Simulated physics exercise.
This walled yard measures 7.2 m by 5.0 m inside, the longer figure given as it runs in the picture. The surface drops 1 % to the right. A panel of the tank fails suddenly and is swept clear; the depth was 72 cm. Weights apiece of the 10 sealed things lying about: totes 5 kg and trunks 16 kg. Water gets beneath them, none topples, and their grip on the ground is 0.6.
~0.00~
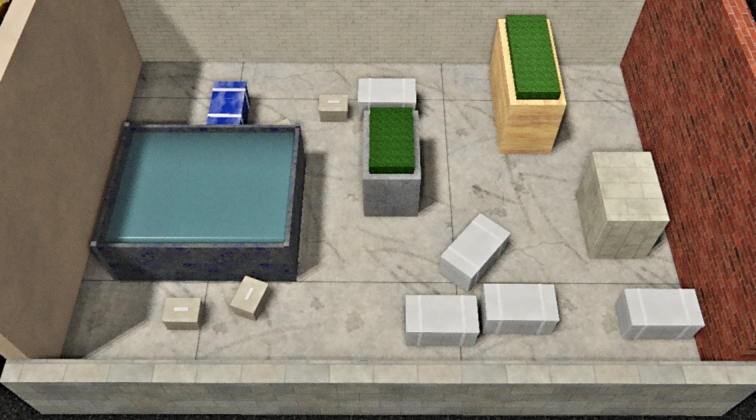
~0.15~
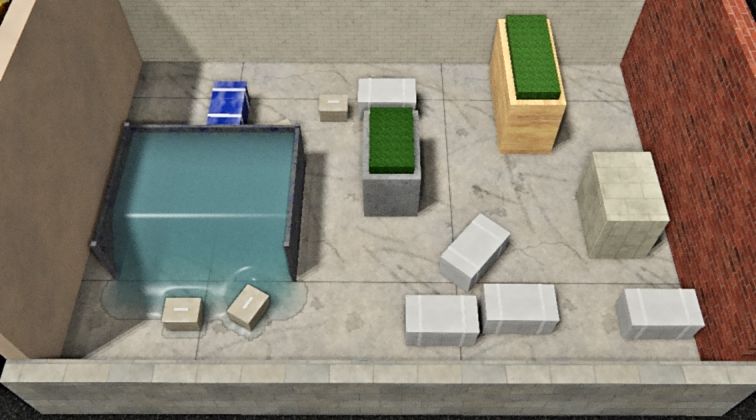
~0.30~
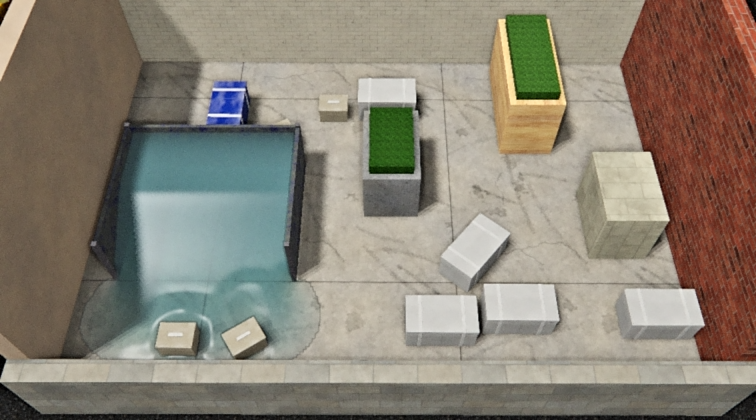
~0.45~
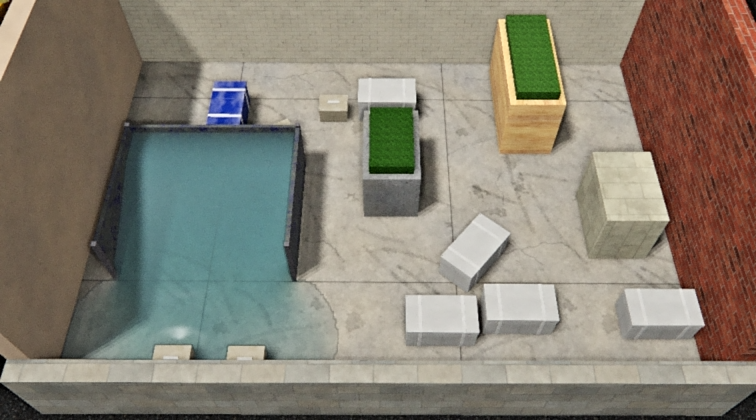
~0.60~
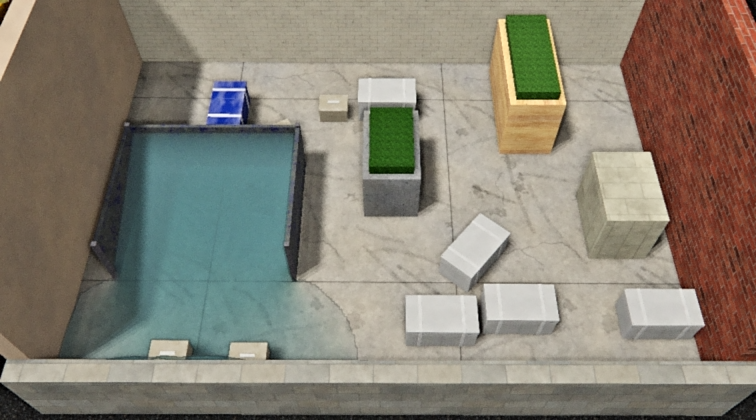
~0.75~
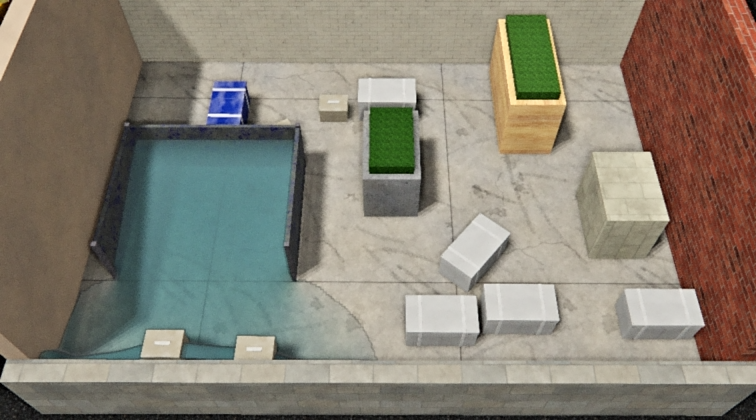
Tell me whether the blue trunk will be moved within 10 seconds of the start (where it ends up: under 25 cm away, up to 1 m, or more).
The blue trunk barely shifts.
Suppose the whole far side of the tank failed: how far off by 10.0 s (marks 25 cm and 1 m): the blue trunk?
In that case the blue trunk ends far away.
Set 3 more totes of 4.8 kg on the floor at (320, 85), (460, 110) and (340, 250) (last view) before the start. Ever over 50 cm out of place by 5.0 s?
In that order: Over, short of it, under.
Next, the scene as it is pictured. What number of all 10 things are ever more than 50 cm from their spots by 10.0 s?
I count 8.
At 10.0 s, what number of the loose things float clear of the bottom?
9 of them.
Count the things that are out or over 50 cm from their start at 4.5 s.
I count 5.
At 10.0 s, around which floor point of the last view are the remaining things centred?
Near (460, 196).
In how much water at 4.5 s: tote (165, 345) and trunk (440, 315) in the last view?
Roughly 13 and 10 cm.
After 2.0 s the blue trunk is near (226, 102), 0.0 m from its start, aground; 3 afloat.
After 4.5 s the blue trunk is near (226, 102), 0.0 m from its start, aground; 4 afloat.
After 7.0 s the blue trunk is near (226, 102), 0.0 m from its start, aground; 7 afloat.
After 10.0 s the blue trunk is near (226, 102), 0.0 m from its start, aground; 9 afloat.
